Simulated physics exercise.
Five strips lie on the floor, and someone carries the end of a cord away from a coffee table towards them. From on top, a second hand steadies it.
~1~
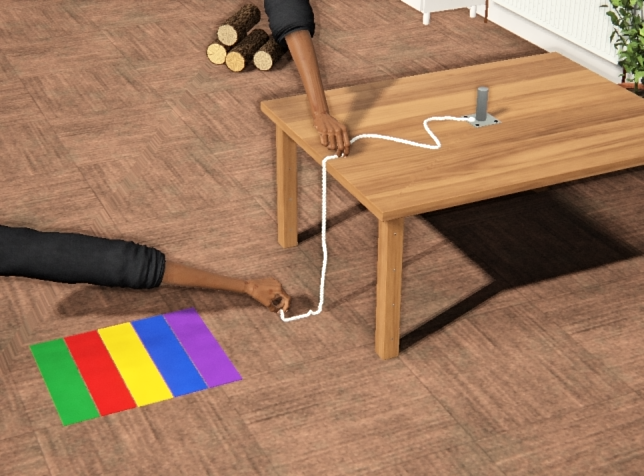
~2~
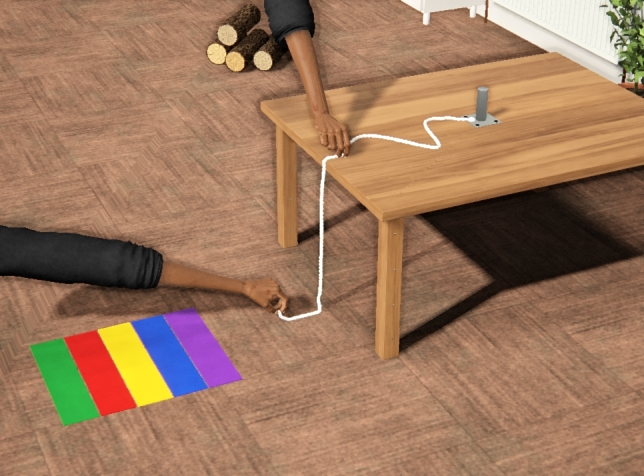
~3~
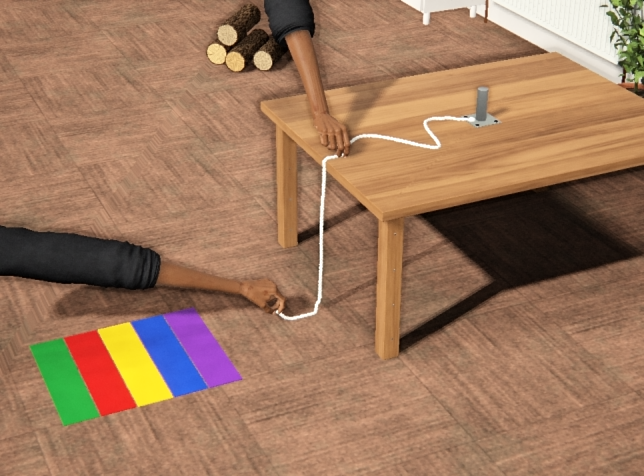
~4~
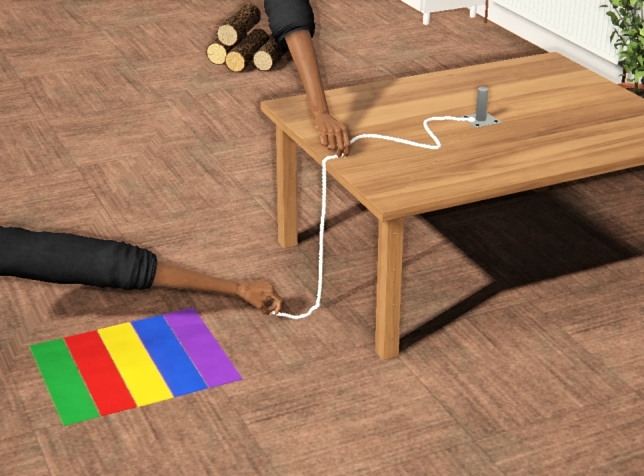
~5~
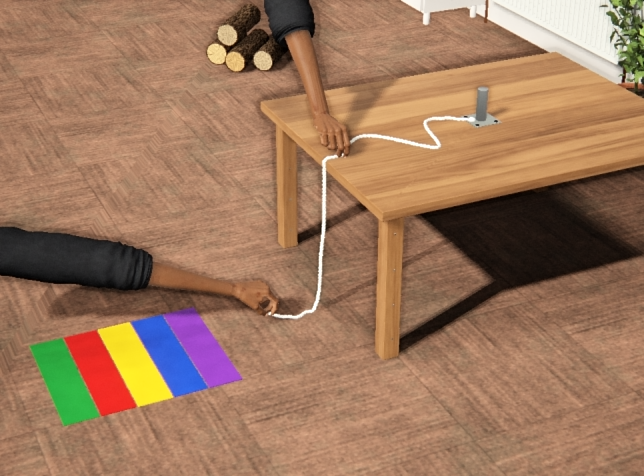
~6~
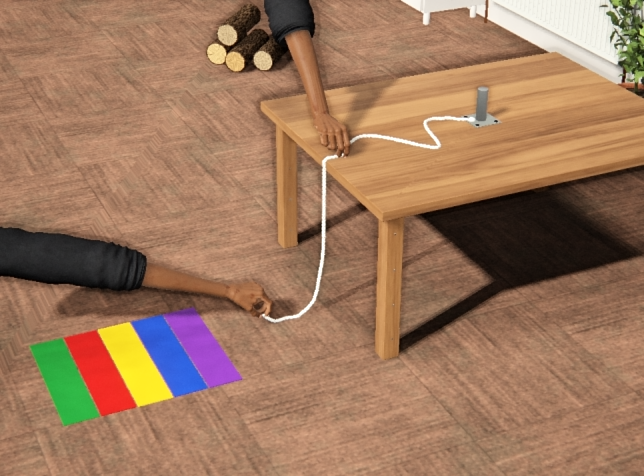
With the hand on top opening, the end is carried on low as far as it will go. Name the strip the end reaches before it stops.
Green.
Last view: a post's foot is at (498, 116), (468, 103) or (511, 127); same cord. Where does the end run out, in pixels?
First (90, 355), then (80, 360), and last (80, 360).
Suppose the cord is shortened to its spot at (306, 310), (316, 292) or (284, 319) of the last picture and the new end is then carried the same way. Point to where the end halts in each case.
Taking them in turn, it's about (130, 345), then about (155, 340), and finally about (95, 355).
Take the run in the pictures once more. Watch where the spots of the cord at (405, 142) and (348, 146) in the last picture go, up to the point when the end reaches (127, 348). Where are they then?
They move to (347, 153) and (312, 205) respectively.
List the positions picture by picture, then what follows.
End (282, 310); purple (217, 369); blue (183, 378); yellow (148, 387); red (112, 396); green (75, 406), in the first frame.
End (279, 311); cord through (438, 119) (439, 144) (373, 136) (329, 159) (322, 230) (320, 294), in the second frame.
End (277, 312), in the third frame.
End (273, 312); cord through (438, 119) (439, 144) (373, 136) (329, 159) (322, 230) (319, 294), in the fourth frame.
End (270, 313), in the fifth frame.
End (263, 315); cord through (438, 119) (439, 144) (373, 136) (329, 159) (324, 230) (316, 294), in the sixth frame.
Early on, end near (127, 348); over yellow.
Midway, end near (86, 358); over red.
At the end of the slack, end near (61, 364); over green. The end stops over the green strip.
